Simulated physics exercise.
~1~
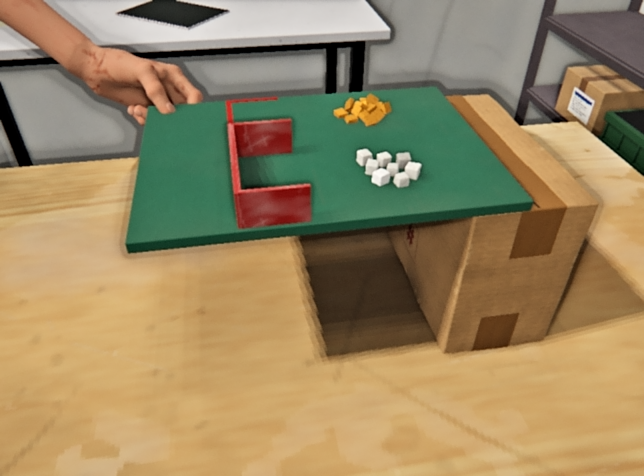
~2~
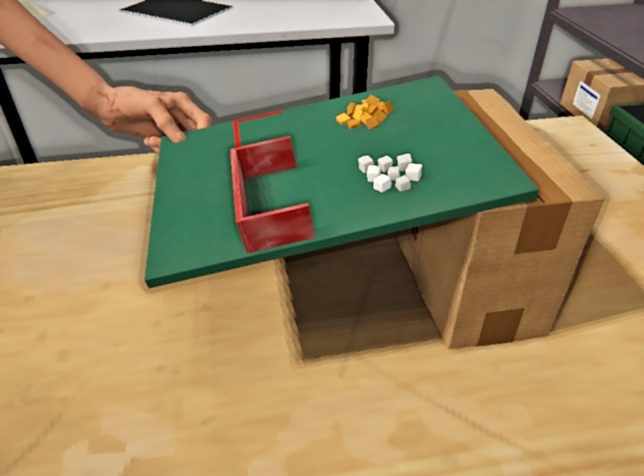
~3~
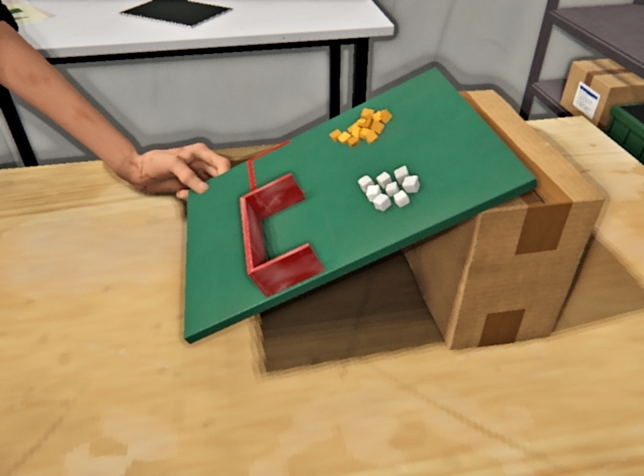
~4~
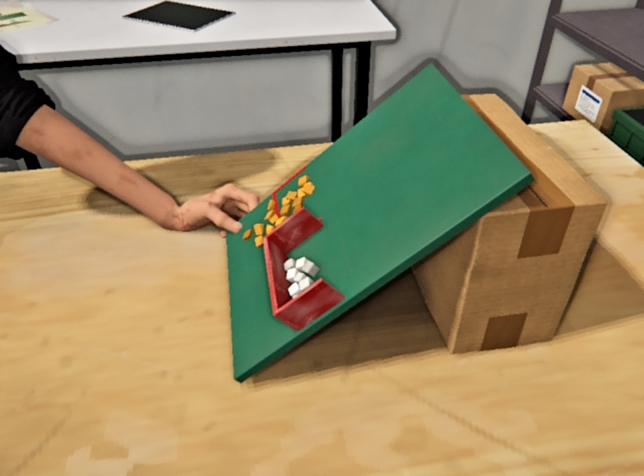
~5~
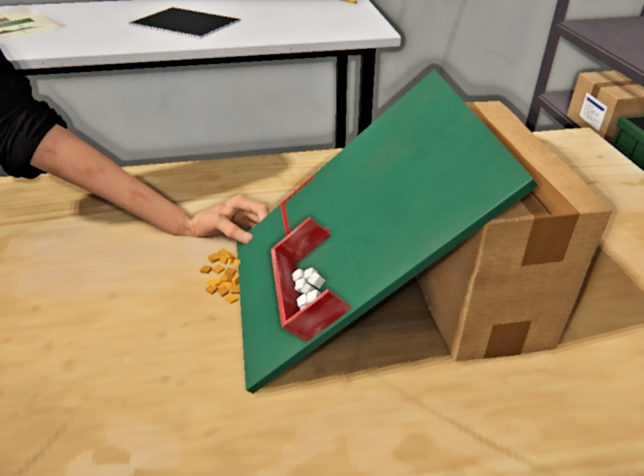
Green board being lowered by a hand into a steep slope, white cubes sliding into a red fence, orange pieces spilling onto the counter.
